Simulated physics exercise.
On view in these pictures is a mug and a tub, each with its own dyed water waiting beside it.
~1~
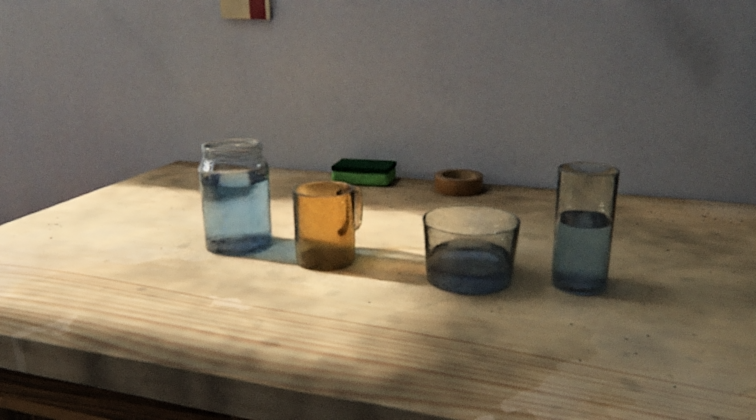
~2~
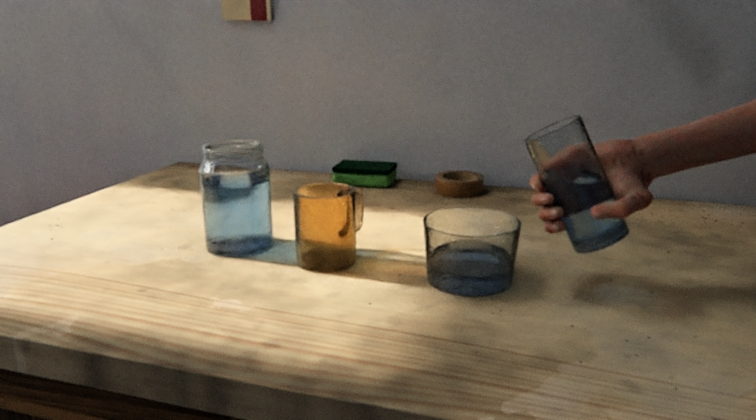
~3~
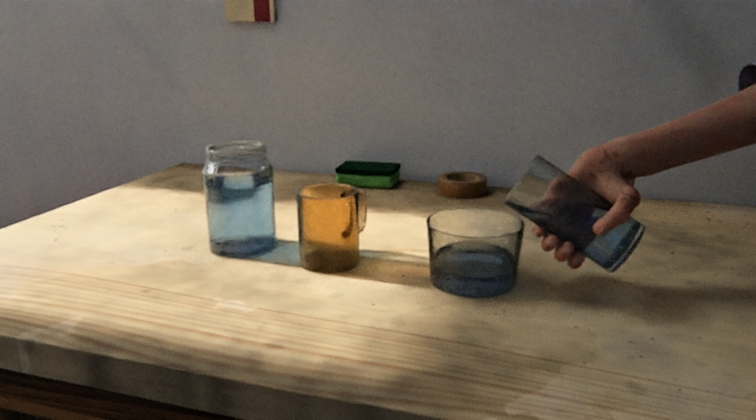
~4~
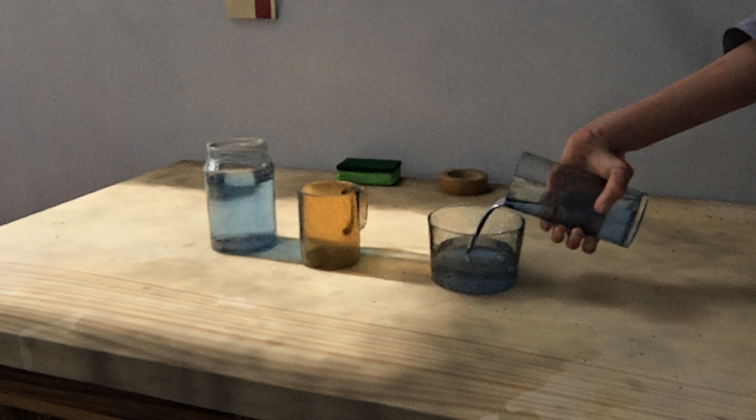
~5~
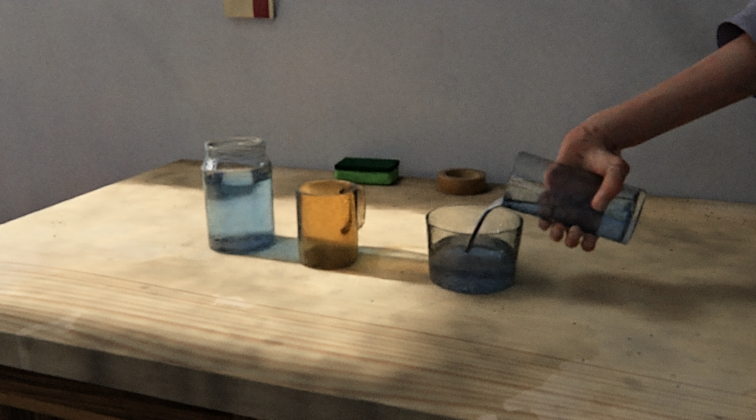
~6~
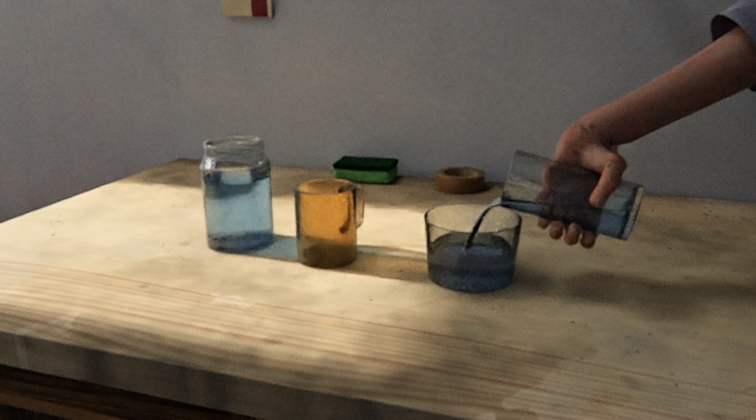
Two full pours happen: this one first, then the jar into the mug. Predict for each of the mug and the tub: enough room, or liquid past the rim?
Prediction - the mug lets some past the rim; the tub has enough room.
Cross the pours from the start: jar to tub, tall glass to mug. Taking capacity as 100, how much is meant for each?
Respectively 110 and 60 percent.
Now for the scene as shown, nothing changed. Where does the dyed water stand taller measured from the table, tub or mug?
The higher one is the mug on the left.
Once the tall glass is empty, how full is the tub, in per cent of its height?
Roughly 60 per cent of the height.
Shortly, the tub is about half full.
Then, the tub is about two thirds full.
At the finish, the mug is full to the brim, some went over its rim; the tub is about two thirds full.
